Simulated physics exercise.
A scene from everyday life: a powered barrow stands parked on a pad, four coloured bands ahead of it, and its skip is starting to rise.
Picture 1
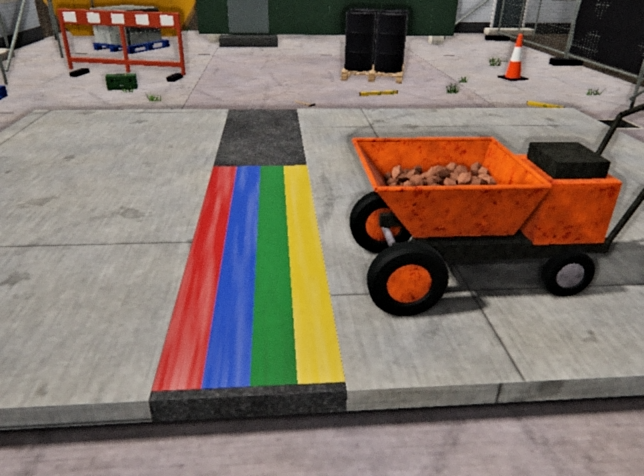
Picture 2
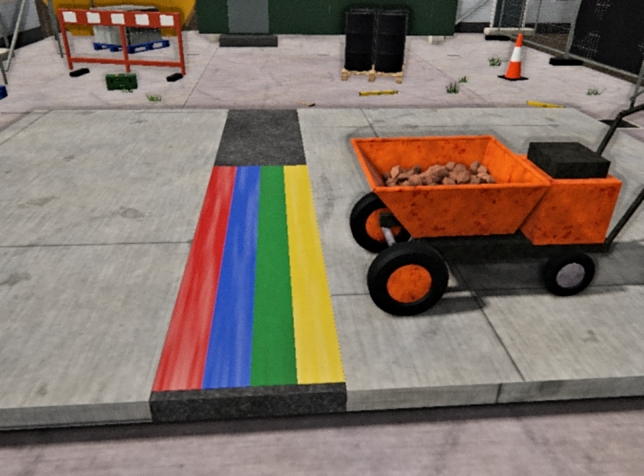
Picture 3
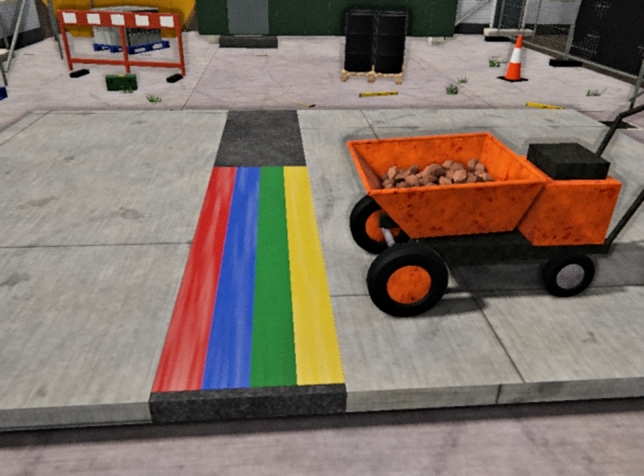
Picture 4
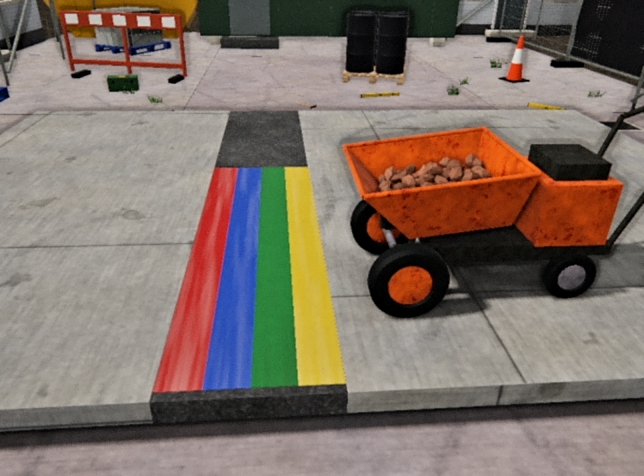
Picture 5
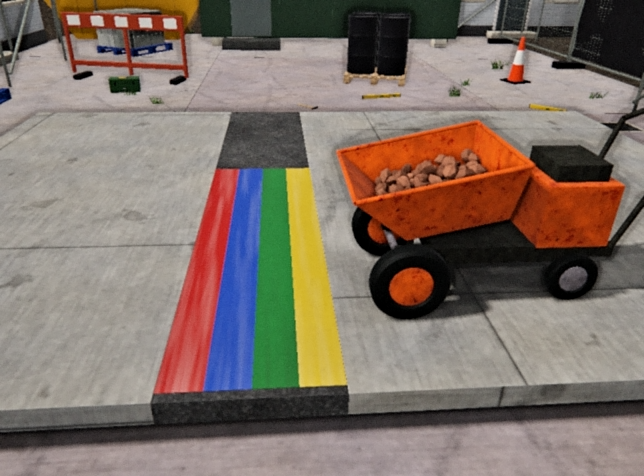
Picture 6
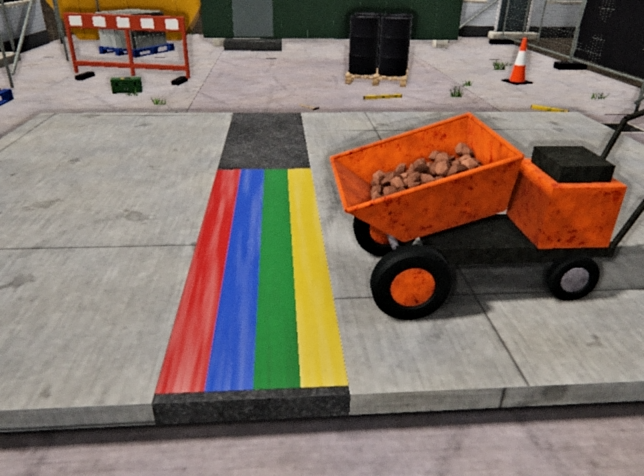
The orange skip of a small powered barrow, heaped with brownish lumps of rubble, starts level and tilts slowly, its front lip dipping left as its rear rises. The barrow's black wheels stay parked on a grey concrete pad, right of red, blue, green and yellow bands. Seen from slightly above in a yard with a barrier and traffic cone behind, the view stays almost still.
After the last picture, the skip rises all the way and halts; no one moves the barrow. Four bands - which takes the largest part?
Largest part: The green band.
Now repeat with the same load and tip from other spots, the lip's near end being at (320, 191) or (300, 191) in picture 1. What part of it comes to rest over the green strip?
In turn 0 and 0 in a hundred.
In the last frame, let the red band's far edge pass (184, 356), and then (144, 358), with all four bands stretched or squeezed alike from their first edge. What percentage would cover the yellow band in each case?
Shares: About 0 per cent; about 10 per cent.
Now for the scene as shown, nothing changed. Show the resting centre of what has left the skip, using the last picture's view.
Roughly at (262, 281), give or take.
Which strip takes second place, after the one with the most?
That blue strip comes second.
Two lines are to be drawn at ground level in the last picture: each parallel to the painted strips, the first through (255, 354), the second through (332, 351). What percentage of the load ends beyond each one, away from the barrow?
Roughly 30 per cent, and 70 per cent.
Soon after the last picture, skip tipped steeply; all in the skip.
A little later, skip tipped right over; about two thirds in the skip; a stray few over the yellow strip; about a quarter over the green strip; a small part over the blue strip; a stray few over the red strip.
Later still, skip tipped right over; about a quarter in the skip; a small part over the yellow strip; about a third over the green strip; about a quarter over the blue strip; a small part over the red strip; a stray few off the paint.
At rest, skip tipped right over; about a quarter in the skip; a small part over the yellow strip; about a third over the green strip; about a quarter over the blue strip; a small part over the red strip; a stray few off the paint.
